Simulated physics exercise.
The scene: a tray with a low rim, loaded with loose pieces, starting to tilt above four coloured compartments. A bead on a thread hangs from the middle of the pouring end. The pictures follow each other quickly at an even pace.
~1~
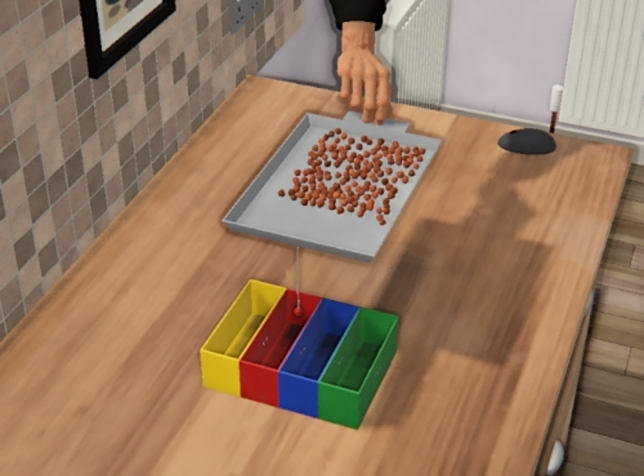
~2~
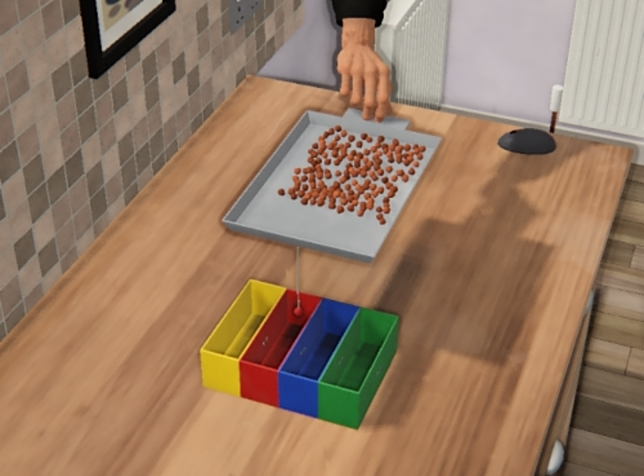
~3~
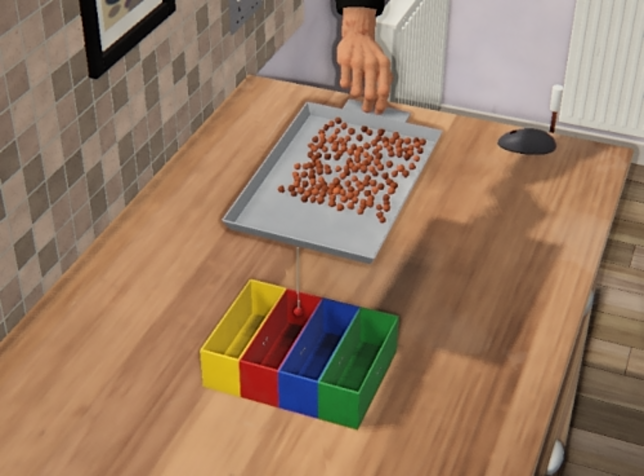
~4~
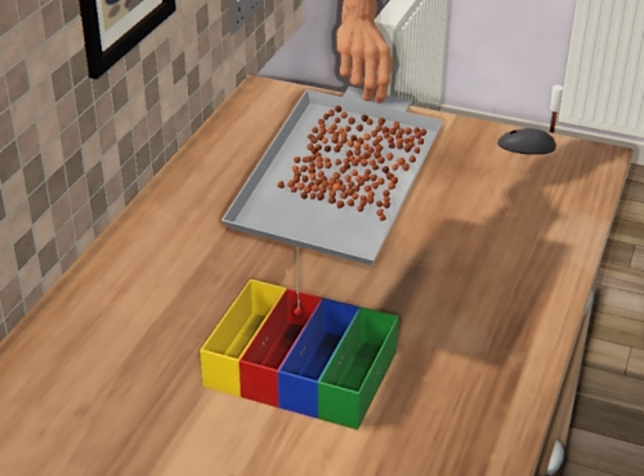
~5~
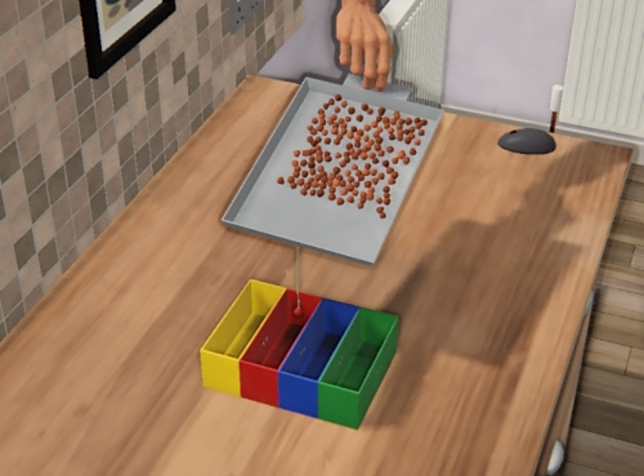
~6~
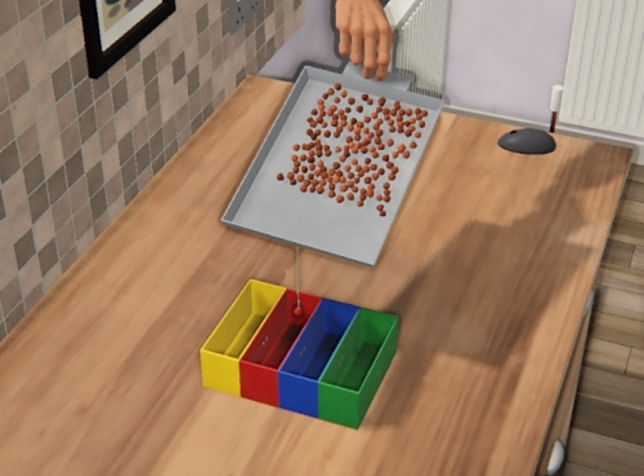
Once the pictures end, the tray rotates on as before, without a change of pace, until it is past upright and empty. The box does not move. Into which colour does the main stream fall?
It favours the green compartment.
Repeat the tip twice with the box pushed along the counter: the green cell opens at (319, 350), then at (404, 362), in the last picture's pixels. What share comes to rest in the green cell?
In turn 30 and 10 in a hundred.
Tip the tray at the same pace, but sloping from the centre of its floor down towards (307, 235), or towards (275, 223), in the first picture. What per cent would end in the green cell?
In turn 20 and 0 in a hundred.
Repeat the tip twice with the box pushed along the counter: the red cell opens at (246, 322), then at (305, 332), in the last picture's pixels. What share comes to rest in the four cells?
Roughly 50 per cent, and 100 per cent.
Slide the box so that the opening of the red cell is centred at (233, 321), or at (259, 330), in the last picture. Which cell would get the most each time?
At the first place that green cell, at the second green.
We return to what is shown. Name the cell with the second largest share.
Next in line is the blue one.
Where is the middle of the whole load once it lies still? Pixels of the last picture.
Near (336, 390).
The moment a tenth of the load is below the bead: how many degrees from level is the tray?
Around 70° of tilt.
Soon, tray tipped steeply; nearly all on the tray; a small part falling or outside the box.
A while on, tray tipped right over; about two thirds on the tray; about a quarter in the green cell; a small part in the blue cell; a stray few in the red cell; a stray few in the yellow cell; a small part falling or outside the box.
Towards the end, tray tipped past a quarter turn; about half in the green cell; about a quarter in the blue cell; a small part in the red cell; a stray few in the yellow cell; a small part falling or outside the box.
Finally, tray tipped past a quarter turn; about half in the green cell; about a quarter in the blue cell; a small part in the red cell; a stray few in the yellow cell; a small part outside the box.
